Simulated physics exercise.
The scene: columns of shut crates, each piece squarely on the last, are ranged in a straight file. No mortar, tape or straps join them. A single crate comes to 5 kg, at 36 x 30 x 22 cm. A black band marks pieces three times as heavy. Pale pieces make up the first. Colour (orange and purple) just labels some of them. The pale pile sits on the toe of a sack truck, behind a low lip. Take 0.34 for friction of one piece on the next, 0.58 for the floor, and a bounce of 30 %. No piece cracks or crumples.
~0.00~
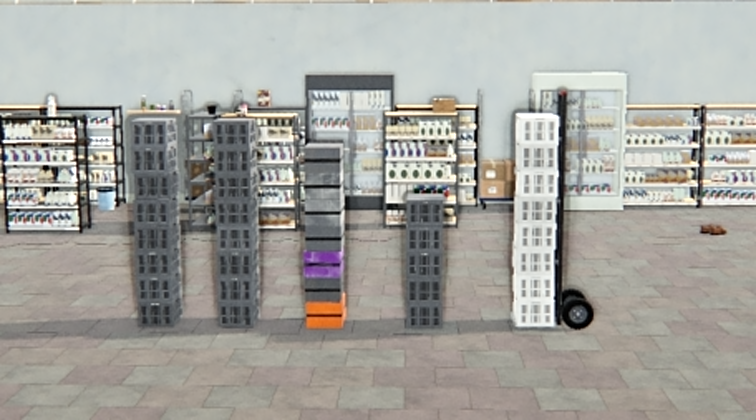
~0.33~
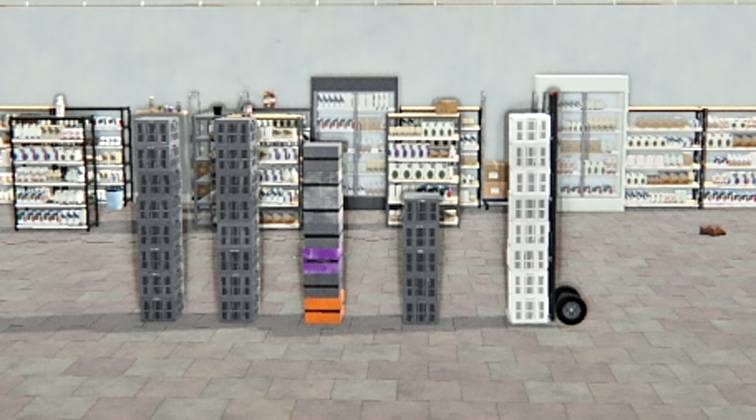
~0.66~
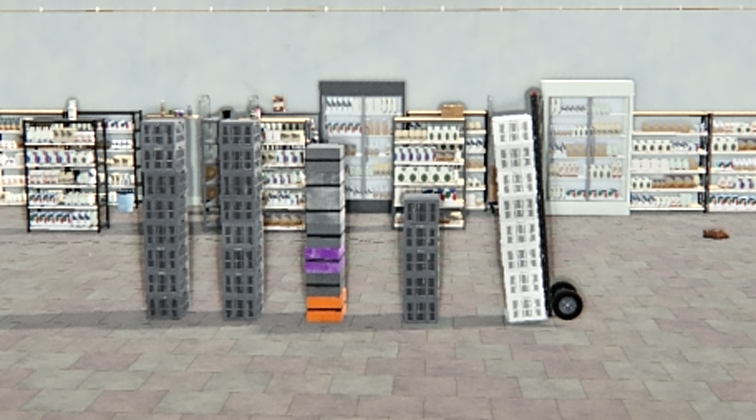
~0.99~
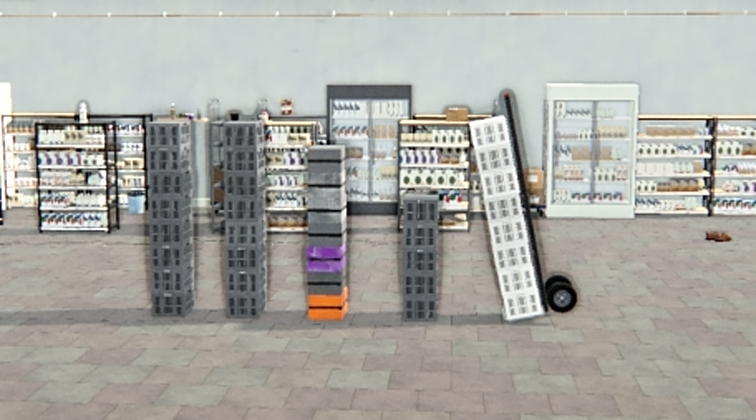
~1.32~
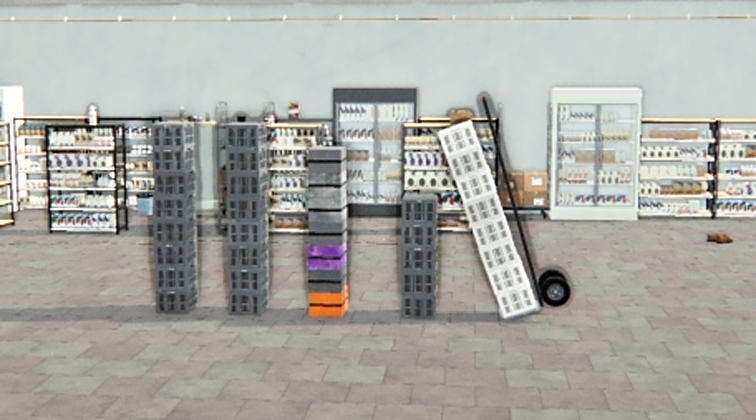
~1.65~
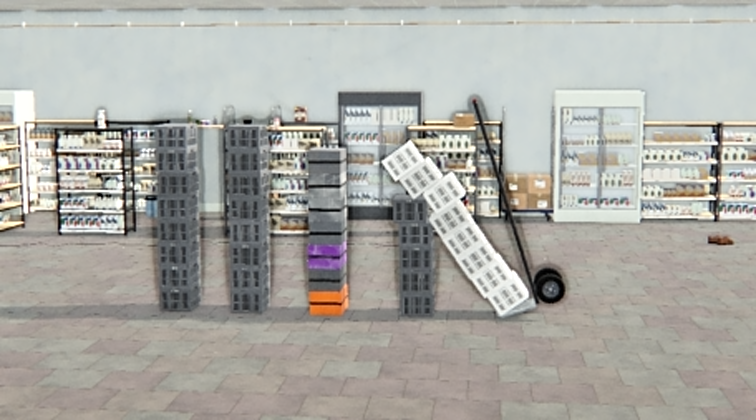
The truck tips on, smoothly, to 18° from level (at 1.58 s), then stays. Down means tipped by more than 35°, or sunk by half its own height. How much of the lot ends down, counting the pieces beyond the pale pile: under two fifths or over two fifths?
Ending down: Less than two fifths.
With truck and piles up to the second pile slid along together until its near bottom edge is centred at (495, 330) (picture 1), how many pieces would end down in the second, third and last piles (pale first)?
Then second 5, third 0, last 0.
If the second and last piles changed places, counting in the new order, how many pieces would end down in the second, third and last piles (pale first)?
In that case second 8, third 7, last 5.
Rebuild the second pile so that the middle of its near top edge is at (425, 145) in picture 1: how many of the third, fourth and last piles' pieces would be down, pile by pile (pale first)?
Then third 6, fourth 8, last 8.
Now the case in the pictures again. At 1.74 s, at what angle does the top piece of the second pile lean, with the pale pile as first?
About 0°.
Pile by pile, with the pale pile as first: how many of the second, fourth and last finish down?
By pile: Second 4, fourth 0, last 0.
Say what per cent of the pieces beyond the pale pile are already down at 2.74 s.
By then 10 per cent.
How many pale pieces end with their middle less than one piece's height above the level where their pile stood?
The count is 3.
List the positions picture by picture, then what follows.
In the first frame (each place is the centre of the face we see best; the camera moves round a little), truck frame (564, 141) 0° forward; orange crate (324, 316); purple crate (322, 265); the others all in place.
Truck frame (555, 140) 1° forward; purple crate (320, 261), in the second frame.
Truck frame (538, 140) 5° forward, top of the pale pile leaning 5°; purple crate (322, 261); the others all in place, in the third frame.
Truck frame (515, 139) 11° forward, top of the pale pile leaning 11°; purple crate (324, 260); the others all in place, in the fourth frame.
Truck frame (496, 141) 16° forward, top of the pale pile leaning 20°; purple crate (324, 258); the others all in place, in the fifth frame.
Truck frame (487, 142) 18° forward, top of the pale pile leaning 36°; purple crate (324, 257); orange crate (326, 304); one has shifted, in the sixth frame.
By 1.74 s, 8 of the pale pile down; none of the 28 other crates down, 3 disturbed.
By 1.94 s, 8 of the pale pile down; none of the 28 other crates down, 6 disturbed.
By 2.24 s, 8 of the pale pile down; none of the 28 other crates down, 7 disturbed.
By 2.74 s, 8 of the pale pile down; 3 of the 28 other crates down.
When it is over (3.6 s), 8 of the pale pile down; 4 of the 28 other crates down; purple crate tilted 3°; orange crate tilted 3°. That is 14 per cent. In pixels of the last frame, middles, purple crate near (323, 253), orange crate near (328, 299).
